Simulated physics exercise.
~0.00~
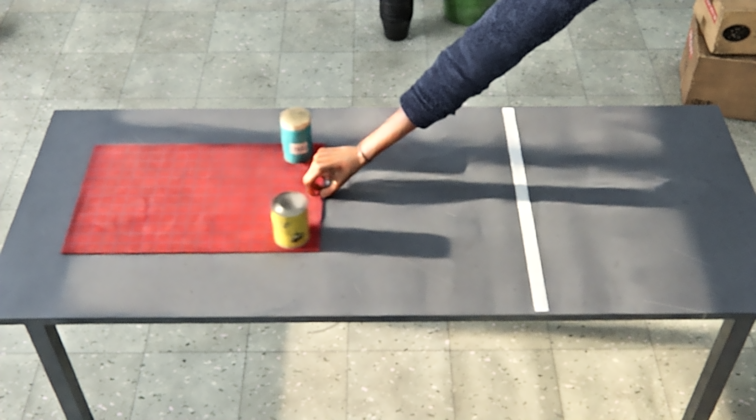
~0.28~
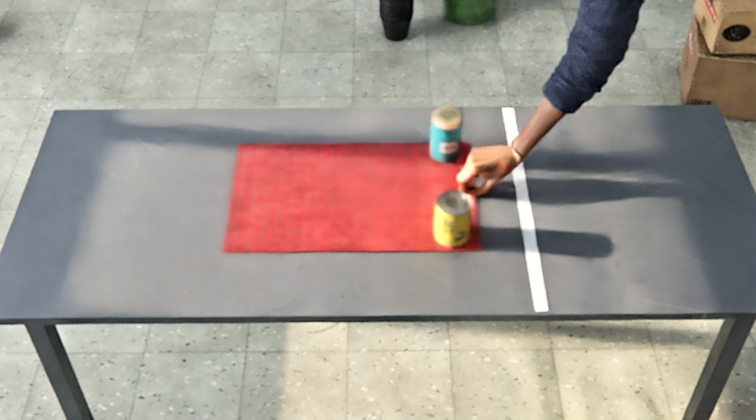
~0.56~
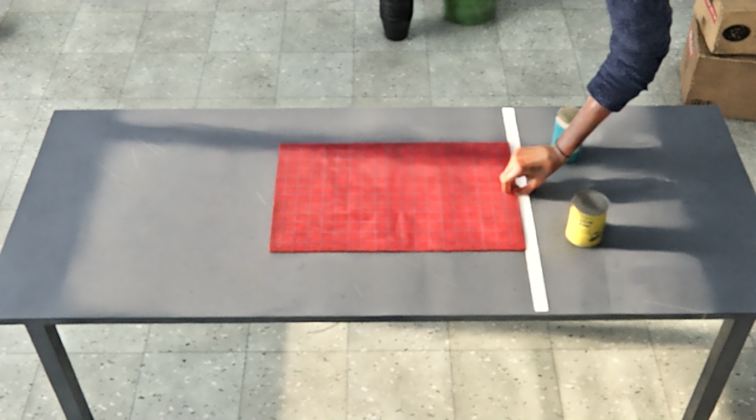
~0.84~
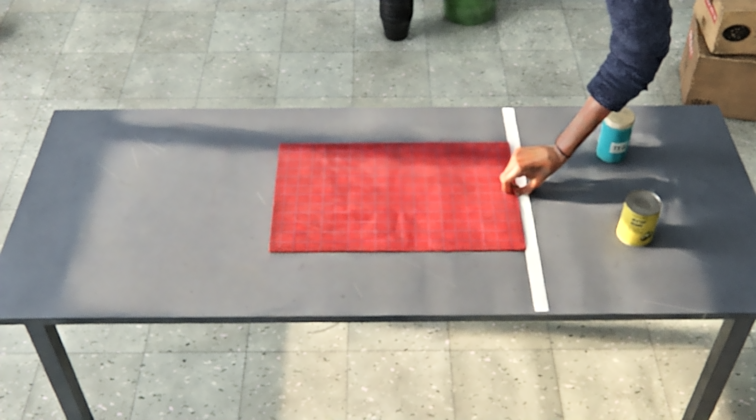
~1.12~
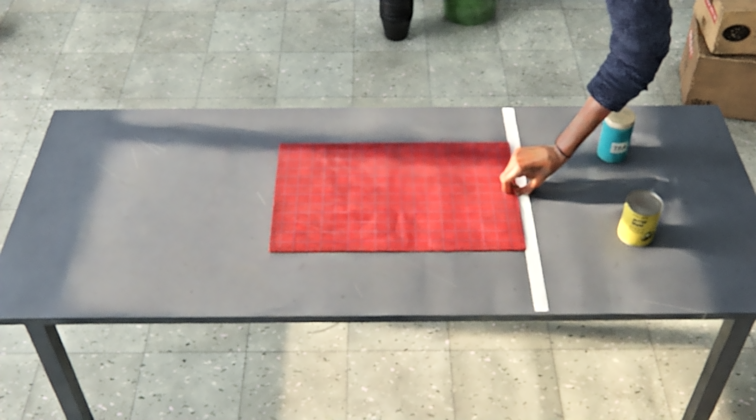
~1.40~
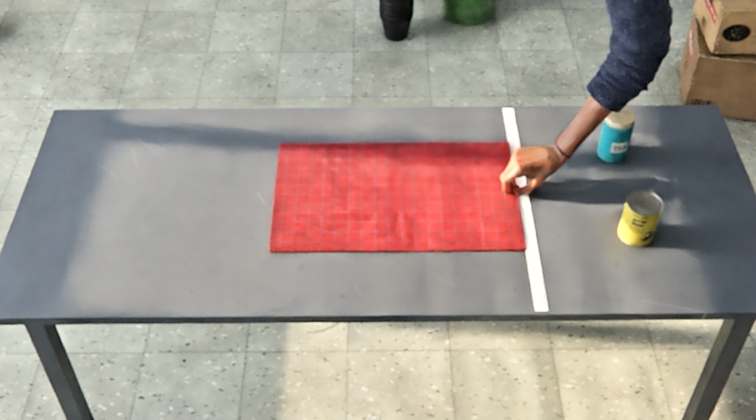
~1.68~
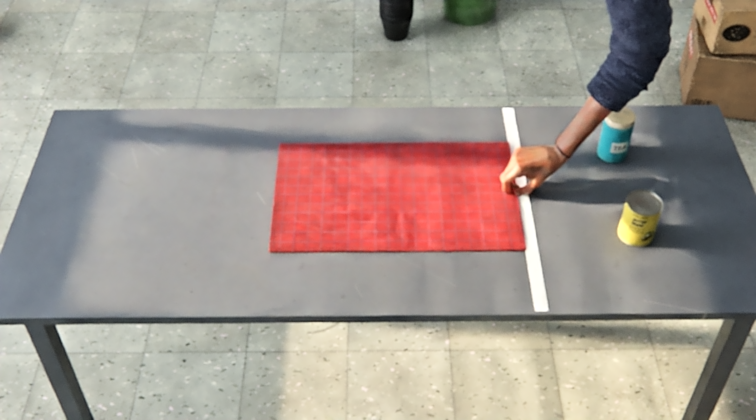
A hand pulled a red cloth carrying a yellow tin and a turquoise jar rightward across a dark table and stopped at a white tape line, and both containers slid off the front edge, coming to rest upright on the tabletop beyond the tape.
